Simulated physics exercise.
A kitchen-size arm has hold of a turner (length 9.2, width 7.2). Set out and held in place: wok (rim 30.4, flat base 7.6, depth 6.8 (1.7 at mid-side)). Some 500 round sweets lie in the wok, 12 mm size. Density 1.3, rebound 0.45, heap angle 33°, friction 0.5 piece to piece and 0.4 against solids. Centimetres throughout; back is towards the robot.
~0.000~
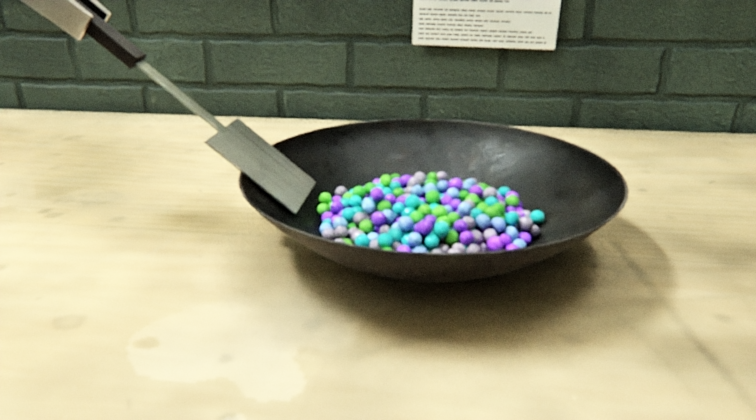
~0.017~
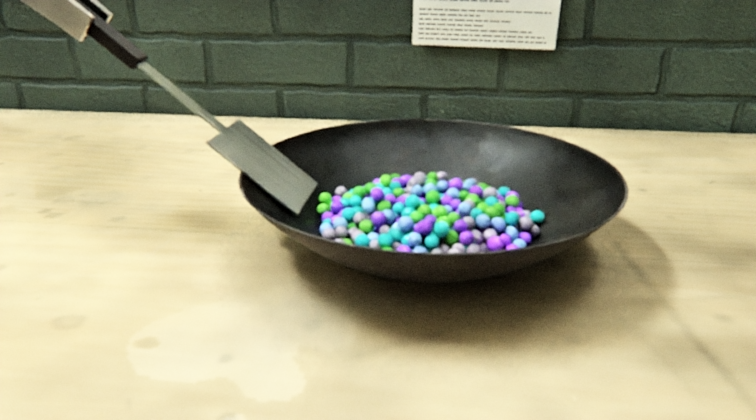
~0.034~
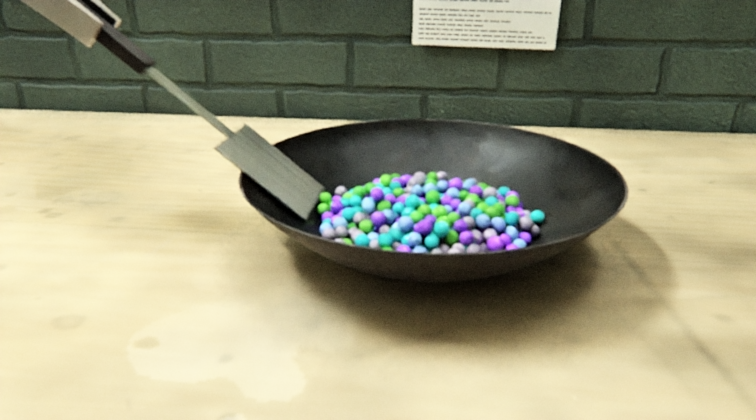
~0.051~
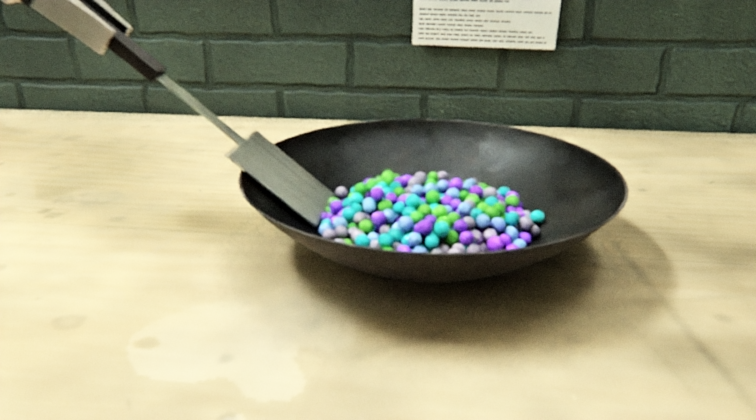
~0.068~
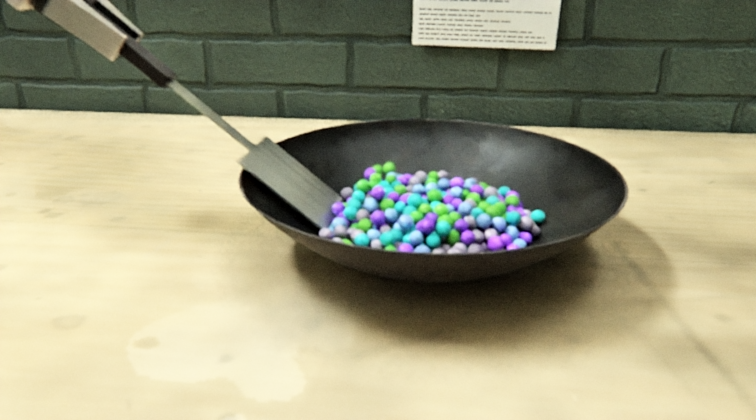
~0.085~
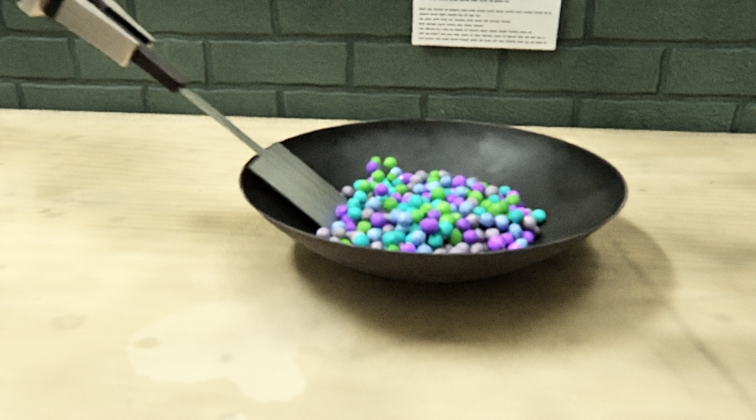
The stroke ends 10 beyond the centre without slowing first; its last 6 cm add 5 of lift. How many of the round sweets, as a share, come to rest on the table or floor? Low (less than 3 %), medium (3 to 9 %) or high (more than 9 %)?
On the table or floor the share is high, more than 9 %.
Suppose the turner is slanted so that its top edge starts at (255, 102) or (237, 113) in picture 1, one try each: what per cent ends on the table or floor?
Some 15 and 15 per cent.
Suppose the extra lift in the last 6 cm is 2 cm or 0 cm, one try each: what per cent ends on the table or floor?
Some 5 and 5 per cent.
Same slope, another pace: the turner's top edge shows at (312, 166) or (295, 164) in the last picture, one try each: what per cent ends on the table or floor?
Some 30 and 30 per cent.
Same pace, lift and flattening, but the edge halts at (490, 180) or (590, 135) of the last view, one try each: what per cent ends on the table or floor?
Some 0 and 20 per cent.
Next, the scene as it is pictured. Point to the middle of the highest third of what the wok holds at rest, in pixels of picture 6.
Around (528, 210).
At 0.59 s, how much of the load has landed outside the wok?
About 10 per cent.
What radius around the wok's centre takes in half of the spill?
Some 30 cm.
After 0.21 s, sloping 40°, highest piece 5 above the table; 495 in the wok.
After 0.33 s, sloping 40°, highest piece 7 above the table; 495 in the wok.
After 0.59 s, sloping 40°, highest piece 7 above the table; 435 in the wok, 44 on the table or floor, 16 on the blade or in flight.
After 1.64 s, sloping 40°, highest piece 6 above the table; 435 in the wok, 60 on the table or floor.
At rest, 435 in the wok, 60 on the table or floor. That is 12 % on the table or floor.
